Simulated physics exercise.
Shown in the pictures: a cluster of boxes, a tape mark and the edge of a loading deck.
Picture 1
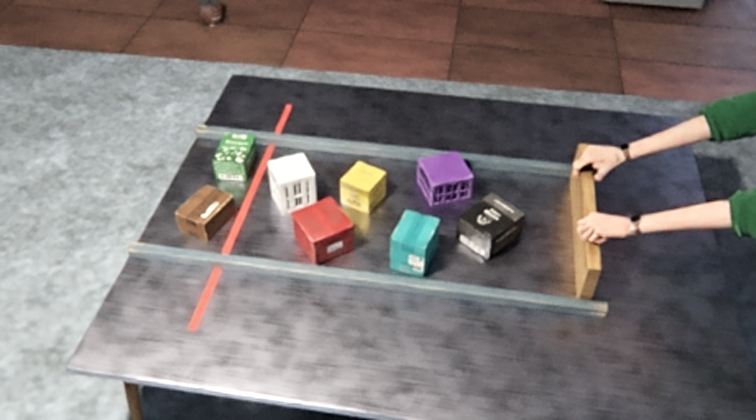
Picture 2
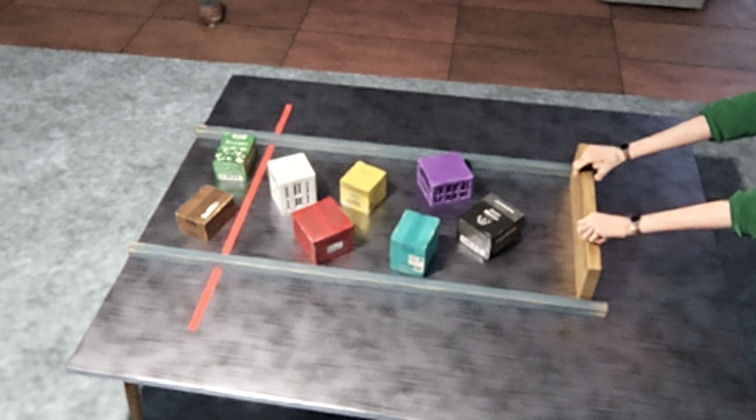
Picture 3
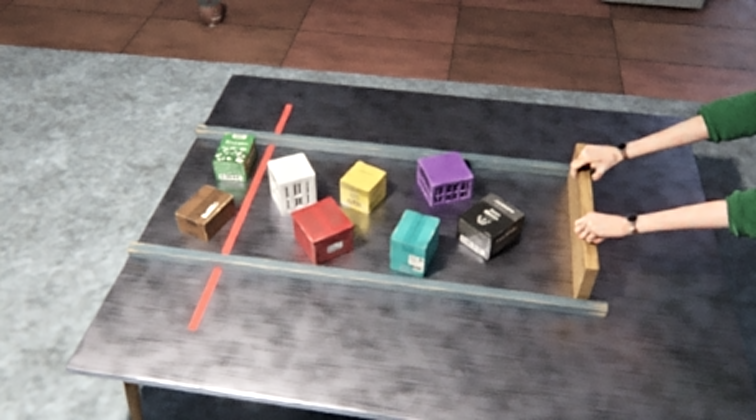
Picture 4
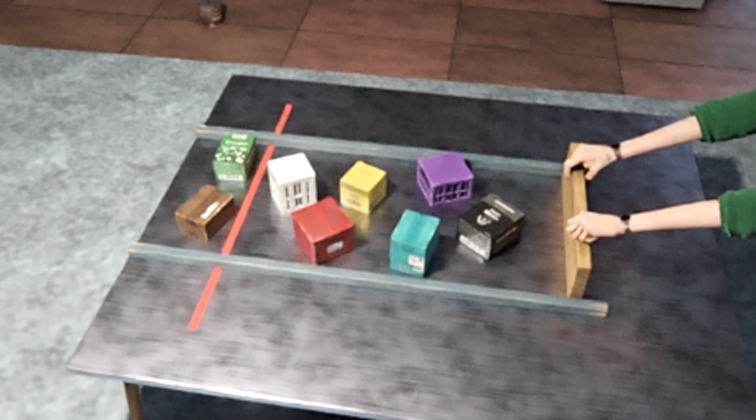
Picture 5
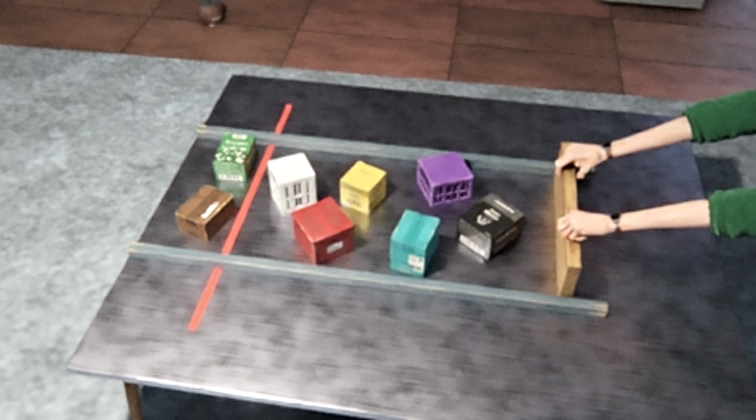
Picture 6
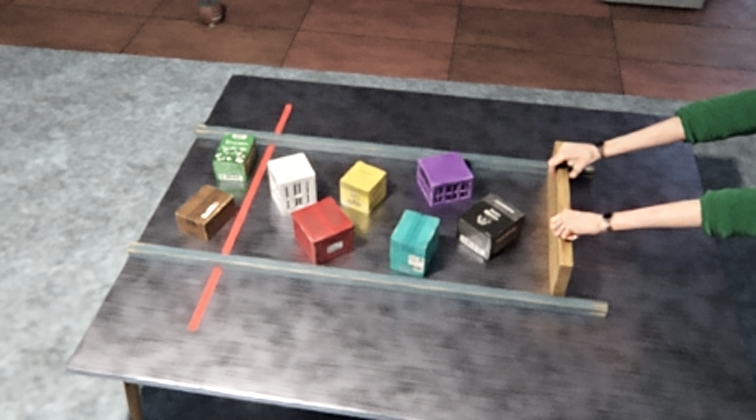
Two hands slide a wooden plank slightly left toward colourful boxes that stay still.
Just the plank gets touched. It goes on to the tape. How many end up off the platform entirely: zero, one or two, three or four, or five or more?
The count that fall off is at least one and at most two.
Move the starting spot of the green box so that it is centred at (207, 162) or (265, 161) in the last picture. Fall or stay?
The green box is safe at the first spot and is safe at the second.
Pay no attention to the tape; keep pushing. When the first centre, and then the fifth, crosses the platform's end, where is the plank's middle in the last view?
At roughly (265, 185), then roughly (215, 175).
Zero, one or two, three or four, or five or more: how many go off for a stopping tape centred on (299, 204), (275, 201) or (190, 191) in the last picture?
No fall at all; not one; at least five.
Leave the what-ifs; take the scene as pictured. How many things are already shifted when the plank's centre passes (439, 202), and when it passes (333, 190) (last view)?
By then 3, and later 6.
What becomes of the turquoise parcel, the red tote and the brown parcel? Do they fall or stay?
Taking them in turn, the turquoise parcel stays where it is, the red tote stays where it is and the brown parcel goes down.
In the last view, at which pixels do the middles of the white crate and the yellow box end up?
White crate: About (182, 183); yellow box: About (210, 166).
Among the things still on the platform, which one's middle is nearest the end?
Answer: The green box.
Soon after, none off yet; brown parcel at rest near (206, 213); green box at rest near (236, 157); white crate at rest near (293, 184).
In the end, the number that fall off is one or two; gone, brown parcel.
